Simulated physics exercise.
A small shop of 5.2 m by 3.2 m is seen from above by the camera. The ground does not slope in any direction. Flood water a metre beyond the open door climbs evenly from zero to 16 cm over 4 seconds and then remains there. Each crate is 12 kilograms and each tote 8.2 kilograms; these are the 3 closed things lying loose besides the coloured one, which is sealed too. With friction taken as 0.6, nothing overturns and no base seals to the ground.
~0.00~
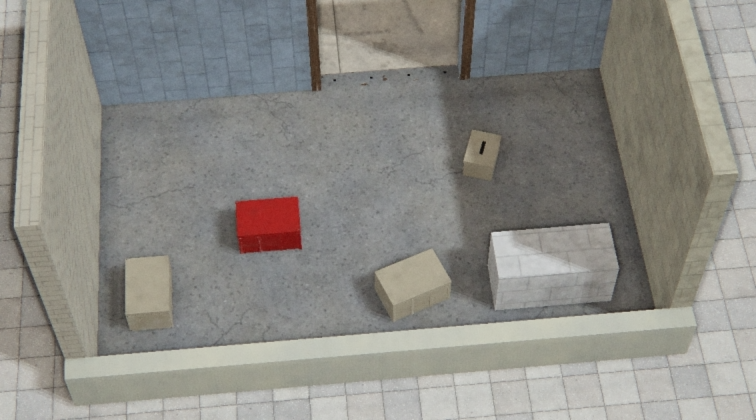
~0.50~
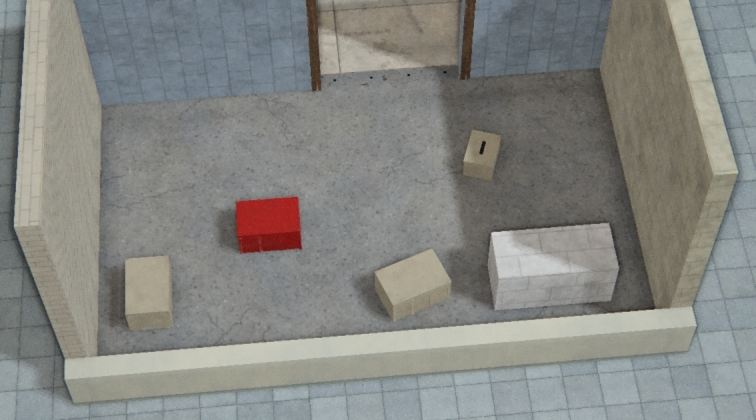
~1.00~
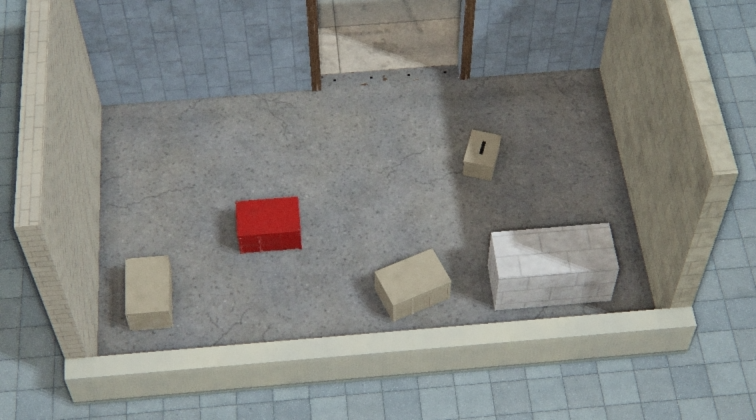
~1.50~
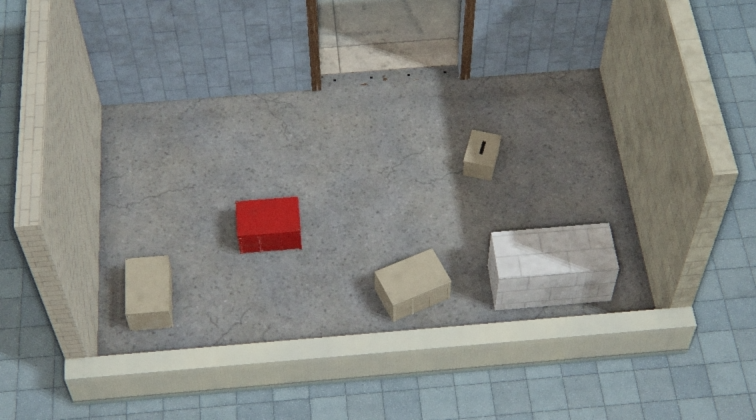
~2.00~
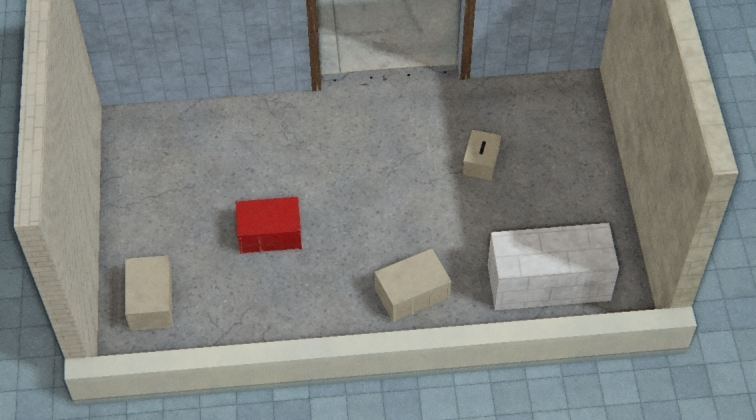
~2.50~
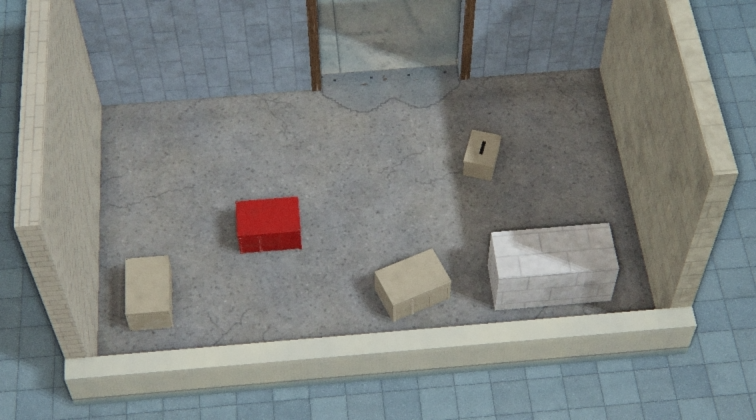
A red crate sat still on the gray floor of a small walled shop, with pale boxes and a larger whitish block around it, while shallow water appeared at the back doorway and crept just inside.
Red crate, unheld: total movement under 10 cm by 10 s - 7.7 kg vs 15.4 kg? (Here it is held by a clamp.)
Heavier only.
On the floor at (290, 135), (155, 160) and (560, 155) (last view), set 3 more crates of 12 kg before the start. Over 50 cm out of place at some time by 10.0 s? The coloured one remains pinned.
One by one: Not far enough, not far enough and not far enough.
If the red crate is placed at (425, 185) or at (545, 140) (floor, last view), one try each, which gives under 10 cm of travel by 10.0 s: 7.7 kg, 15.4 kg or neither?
For the first start neither one suffices; for the second the lighter one suffices.
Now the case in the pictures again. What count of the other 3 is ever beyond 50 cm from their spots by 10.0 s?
By my count, 0.
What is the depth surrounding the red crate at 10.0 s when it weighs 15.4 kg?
Close to 5 cm deep.
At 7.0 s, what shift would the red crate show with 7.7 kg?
60 cm.
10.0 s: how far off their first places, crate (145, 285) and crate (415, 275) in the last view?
First 40 cm, then 40 cm.
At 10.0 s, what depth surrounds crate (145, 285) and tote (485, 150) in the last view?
First roughly 6 cm, second roughly 7 cm.
After 3.5 s the red crate would be 0 cm from its start with 7.7 kg and 0 cm from its start with 15.4 kg; 0 cm of water round it then.
After 4.5 s the red crate would be 0 cm from its start with 7.7 kg and 0 cm from its start with 15.4 kg; 1 cm of water round it then.
After 7.0 s the red crate would be 62 cm from its start with 7.7 kg and 0 cm from its start with 15.4 kg; 3 cm of water round it then.
After 10.0 s the red crate would be 110 cm from its start with 7.7 kg and 0 cm from its start with 15.4 kg; 5 cm of water round it then.
